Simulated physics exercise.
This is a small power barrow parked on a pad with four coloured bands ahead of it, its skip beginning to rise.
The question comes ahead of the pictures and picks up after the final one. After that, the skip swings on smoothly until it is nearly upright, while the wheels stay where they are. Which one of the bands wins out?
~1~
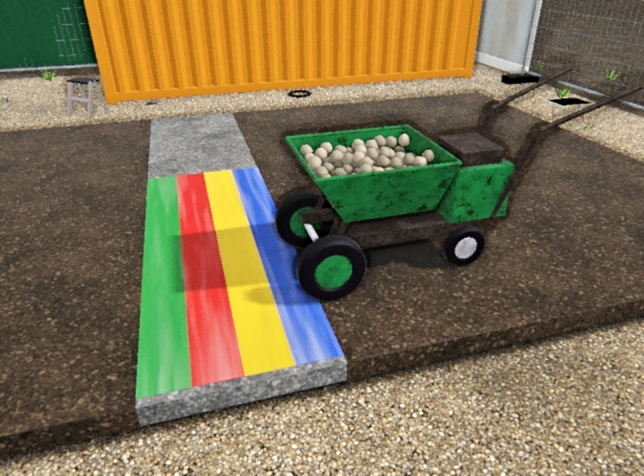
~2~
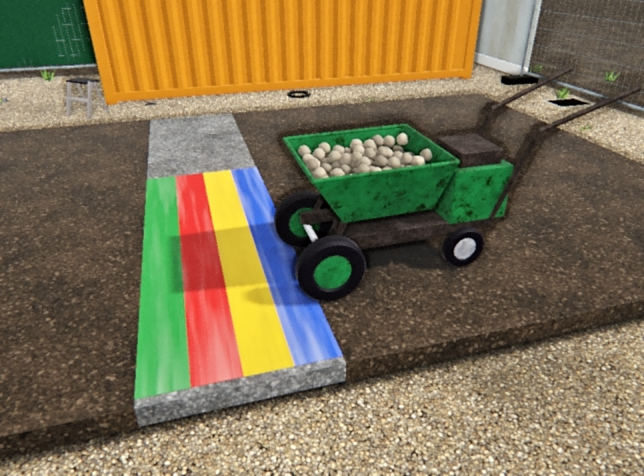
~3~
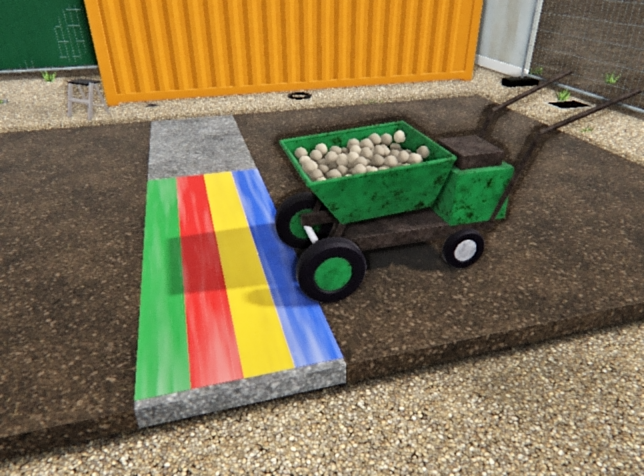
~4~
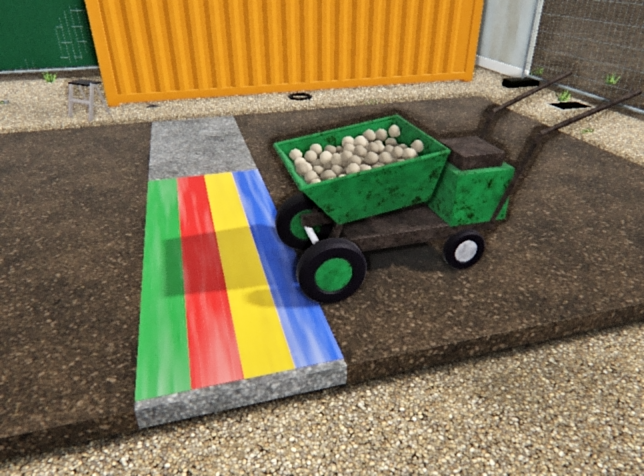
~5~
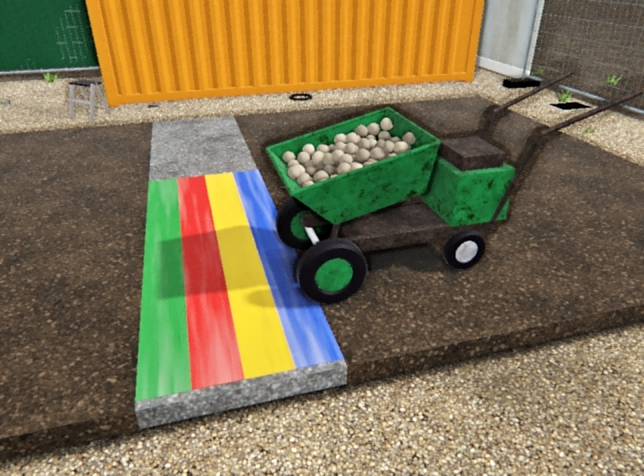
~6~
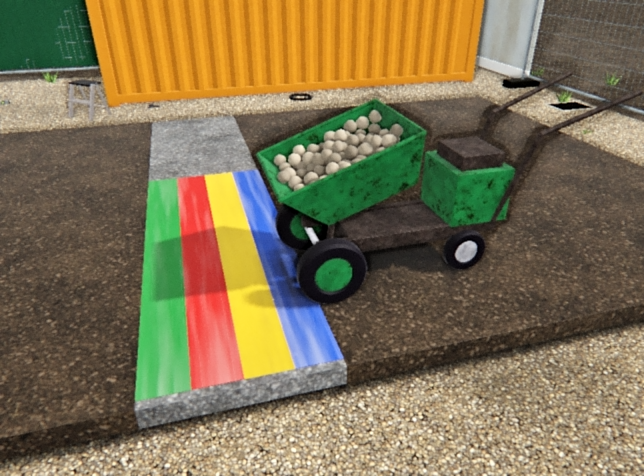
Red wins out.
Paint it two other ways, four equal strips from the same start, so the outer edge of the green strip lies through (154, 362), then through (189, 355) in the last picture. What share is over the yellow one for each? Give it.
The first gives around 0 per cent, the second around 0 per cent.
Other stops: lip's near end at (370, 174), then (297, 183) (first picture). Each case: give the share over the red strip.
Estimates: 30 %, 30 %.
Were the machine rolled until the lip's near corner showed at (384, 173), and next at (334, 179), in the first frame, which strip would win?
One by one: The yellow one and the red strip.
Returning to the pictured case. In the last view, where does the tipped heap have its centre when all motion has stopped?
Near pixel (186, 286).
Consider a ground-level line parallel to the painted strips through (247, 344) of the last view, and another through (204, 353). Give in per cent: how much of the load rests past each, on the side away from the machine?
90 and 60 in a hundred.
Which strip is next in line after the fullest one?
Just behind the leader sits that green strip.
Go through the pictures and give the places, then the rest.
The first frame shows lip of the skip (316, 181), level; top of the load (372, 157), river pebbles; blue strip (307, 326); yellow strip (261, 335); red strip (214, 344); green strip (164, 353).
The second frame shows lip of the skip (314, 182), level; top of the load (380, 163).
The third frame shows lip of the skip (309, 185), tipped barely; top of the load (377, 163).
The fourth frame shows lip of the skip (302, 189), tipped a little; top of the load (372, 160).
The fifth frame shows lip of the skip (292, 194), tipped a little; top of the load (381, 147).
The sixth frame shows lip of the skip (281, 200), tipped clearly; top of the load (369, 142); blue strip (306, 329); yellow strip (261, 338); red strip (213, 346); green strip (163, 356).
Just after the last frame, skip tipped steeply; every one in the skip.
A moment on, skip tipped right over; the larger part in the skip; about a tenth over the red strip; about a tenth over the green strip; just a few falling; just a few off the paint.
Further on, skip tipped right over; roughly a quarter in the skip; just a few over the yellow strip; roughly a third over the red strip; roughly a quarter over the green strip; about a tenth off the paint.
When it is over, skip tipped right over; about a tenth in the skip; not one over the blue strip; about a tenth over the yellow strip; roughly half over the red strip; roughly a quarter over the green strip; about a tenth off the paint.
